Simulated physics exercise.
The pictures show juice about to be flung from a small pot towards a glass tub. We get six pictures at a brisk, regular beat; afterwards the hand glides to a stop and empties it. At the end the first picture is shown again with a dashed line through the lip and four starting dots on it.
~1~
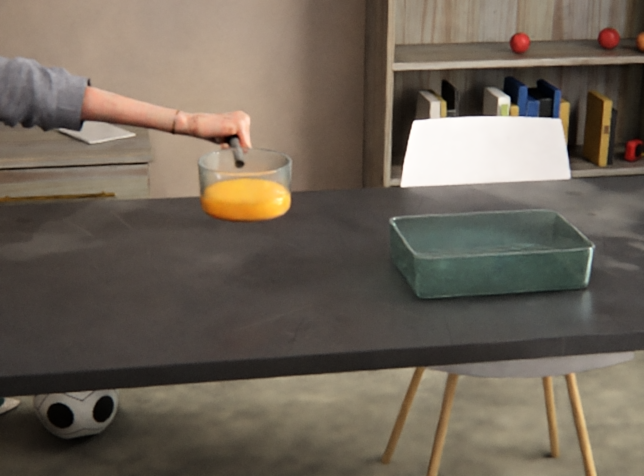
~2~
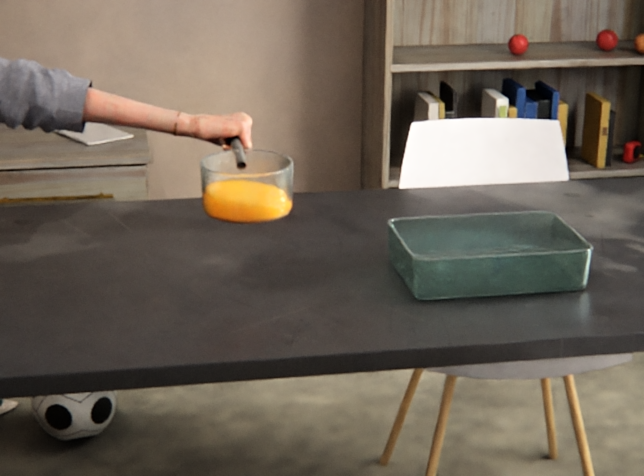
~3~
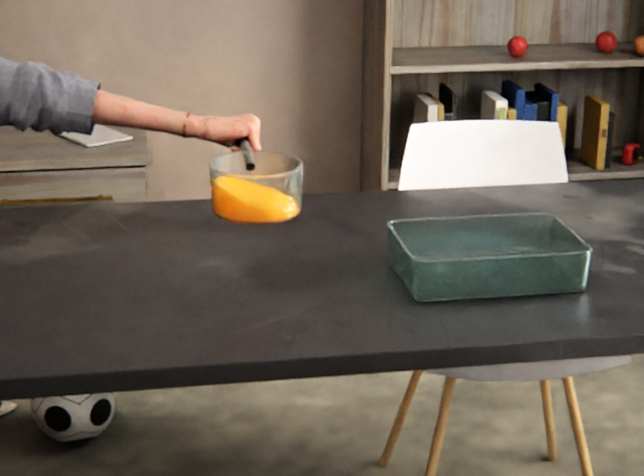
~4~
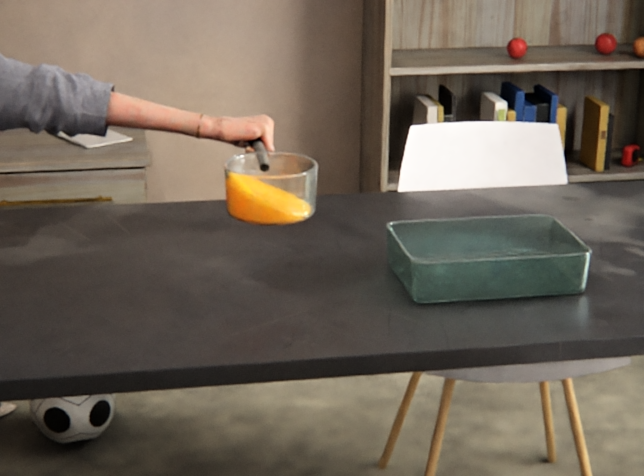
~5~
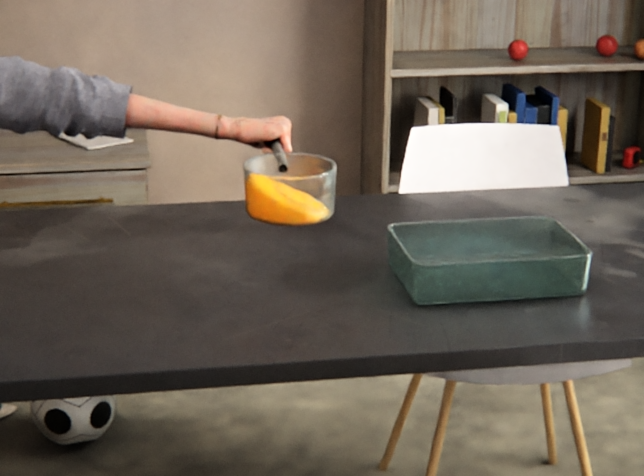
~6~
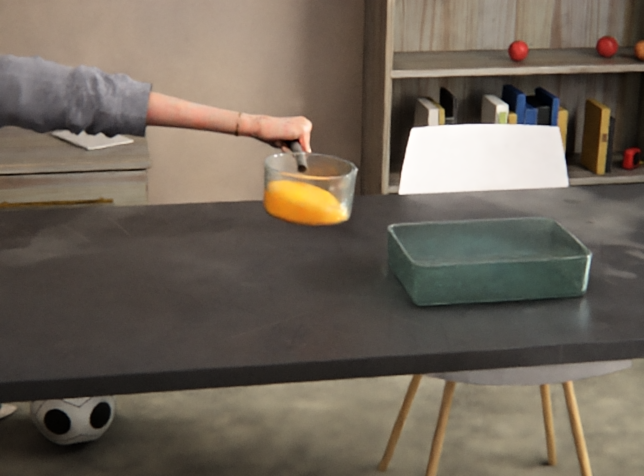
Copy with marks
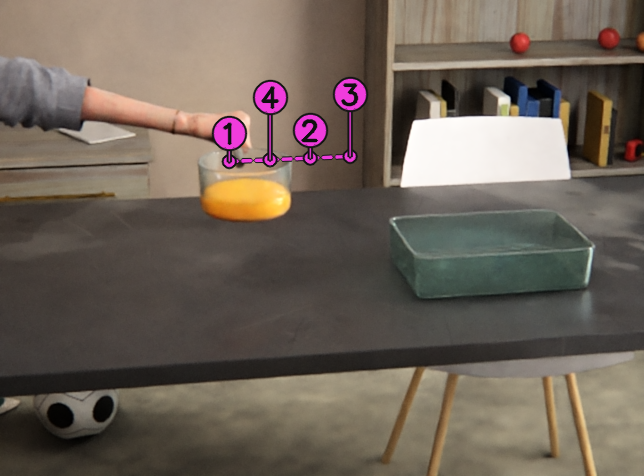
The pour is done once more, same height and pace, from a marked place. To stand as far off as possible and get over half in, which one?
Choose 2.
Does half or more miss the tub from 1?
Yes.
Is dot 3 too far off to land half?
No.
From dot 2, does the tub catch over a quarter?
Yes.
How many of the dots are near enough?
Two.
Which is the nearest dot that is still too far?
It is 4.
In magenta, 1 at (229, 161); 2 at (310, 158); 3 at (350, 156); 4 at (270, 159).
If 1 is chosen, about 10 % lands in the tub, 89 % falls short.
If 2 is chosen, about 67 % lands in the tub, 23 % falls short and 10 % goes beside or beyond.
If 3 is chosen, about 88 % lands in the tub, 2 % falls short and 10 % goes beside or beyond.
If 4 is chosen, about 34 % lands in the tub, 61 % falls short and 6 % goes beside or beyond.
